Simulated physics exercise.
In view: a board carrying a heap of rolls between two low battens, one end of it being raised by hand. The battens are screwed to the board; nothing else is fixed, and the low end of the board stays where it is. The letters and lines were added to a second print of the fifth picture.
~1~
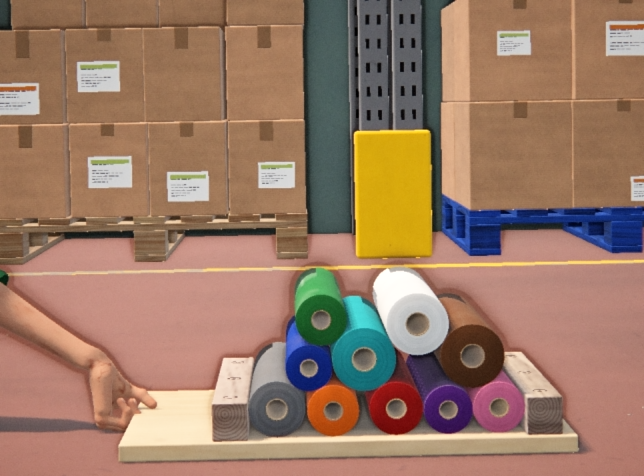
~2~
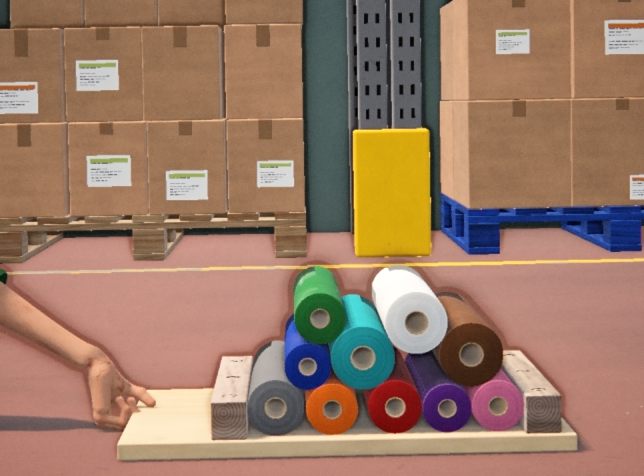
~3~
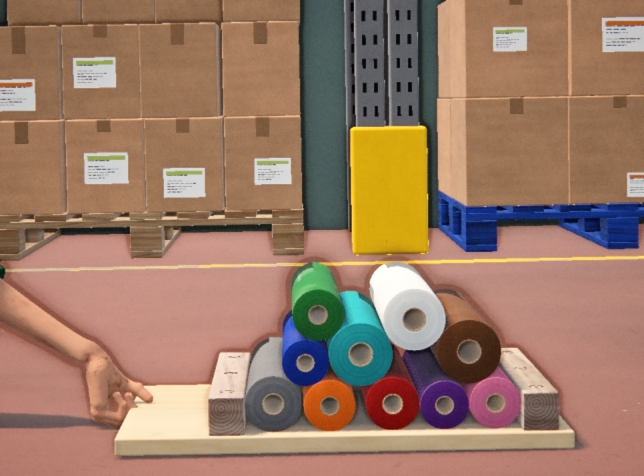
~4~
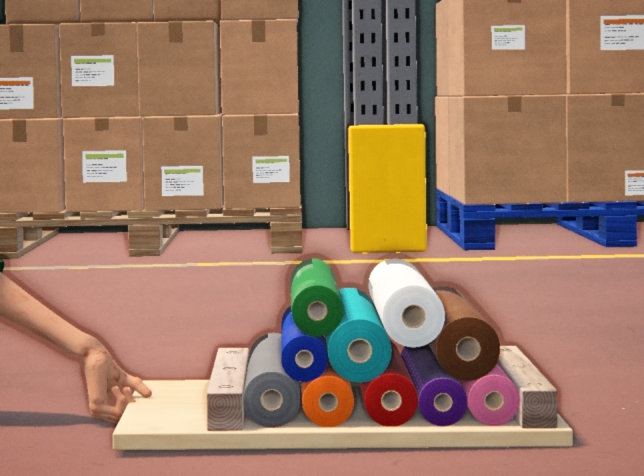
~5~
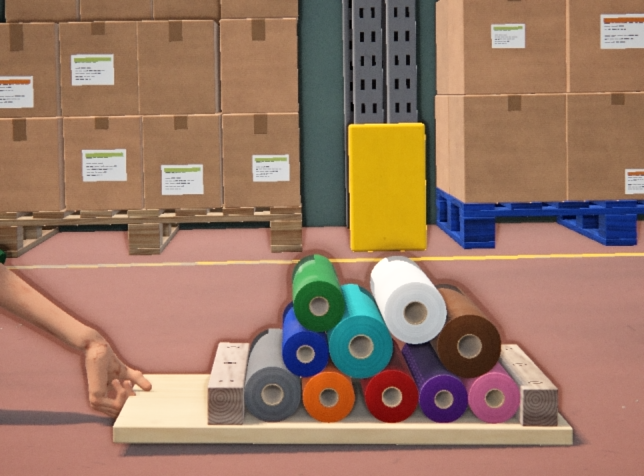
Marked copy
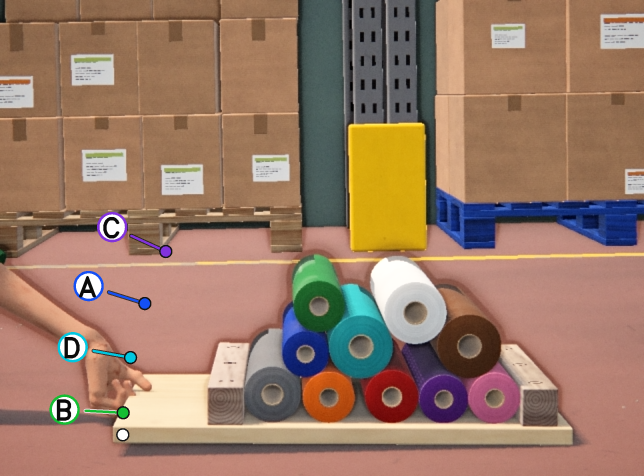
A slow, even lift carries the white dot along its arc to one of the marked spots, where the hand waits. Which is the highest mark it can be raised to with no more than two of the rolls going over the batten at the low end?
The answer is mark A.
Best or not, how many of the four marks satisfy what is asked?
The number is three.
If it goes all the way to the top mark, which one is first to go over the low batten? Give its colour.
The brown one.
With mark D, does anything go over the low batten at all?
No, at D.
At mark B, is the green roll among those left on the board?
Yes.
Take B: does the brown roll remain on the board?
Yes, with B.
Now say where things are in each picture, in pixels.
In the first frame, grey roll (277, 409); orange roll (333, 410); red roll (397, 408).
In the second frame, red roll (395, 407); purple roll (447, 408).
In the third frame, board (340, 397); turquoise roll (361, 354).
In the fourth frame, board (339, 393); grey roll (272, 400); orange roll (328, 402); purple roll (443, 402).
In the fifth frame, board (339, 389); grey roll (273, 394); orange roll (329, 397).
On the marked copy, A at (145, 304); B at (123, 413); C at (165, 251); D at (130, 357); the white dot at (123, 435).
Taking A. A third of the way, board at 14°.
Two thirds of the way, board at 19°.
When it is over, board at 19°, none over the low batten.
As for the rest, B none over the low batten; C five over the low batten; D none over the low batten.
